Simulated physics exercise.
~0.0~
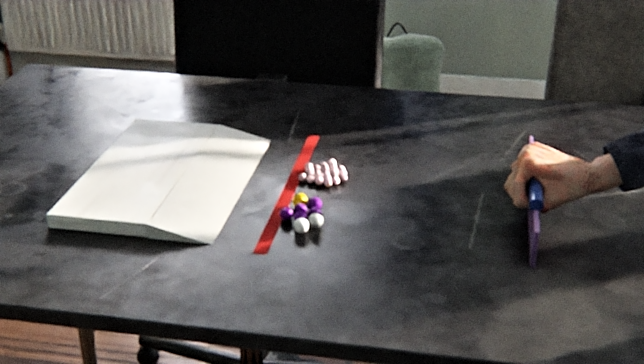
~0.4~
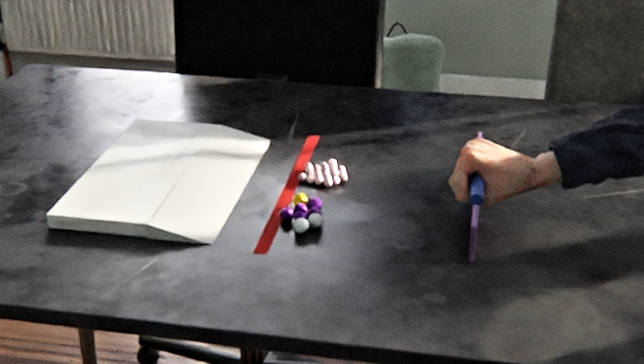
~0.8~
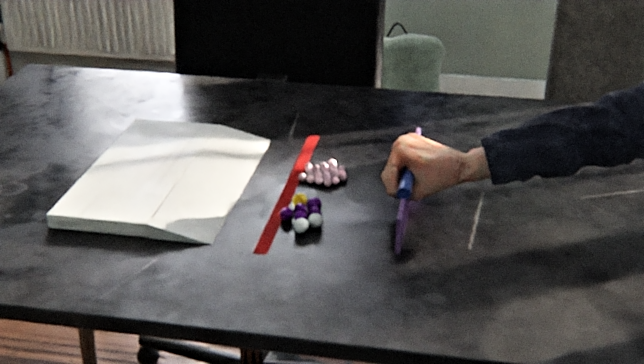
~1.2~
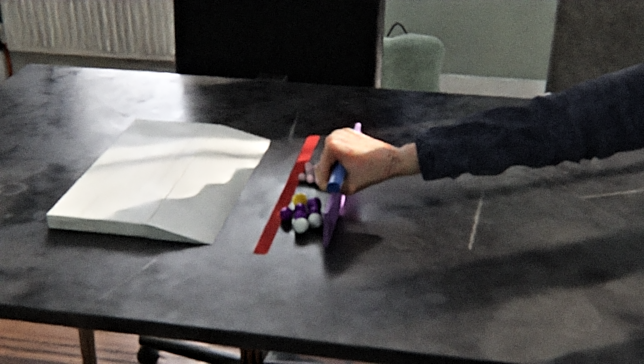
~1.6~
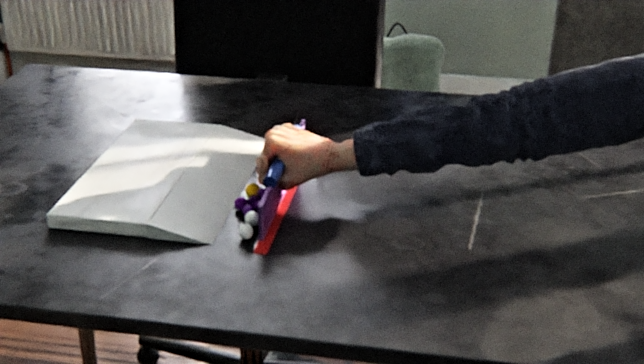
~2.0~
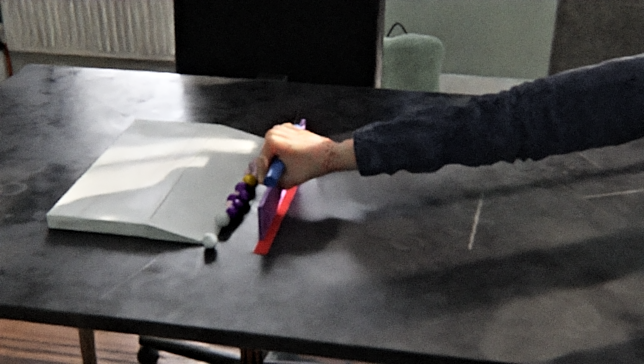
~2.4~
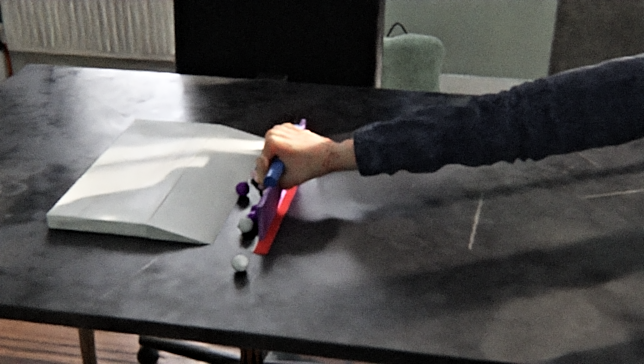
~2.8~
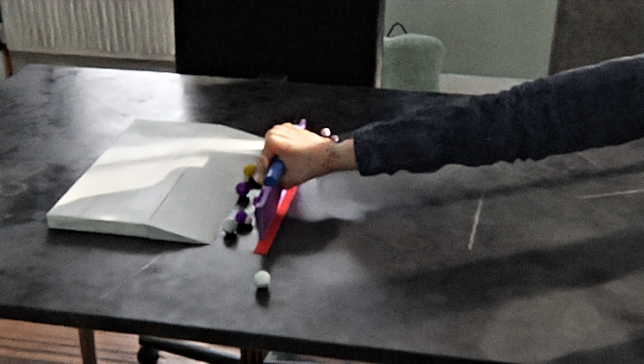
On a dark table, a hand scrapes loose pieces toward a ramp, but none clear it.
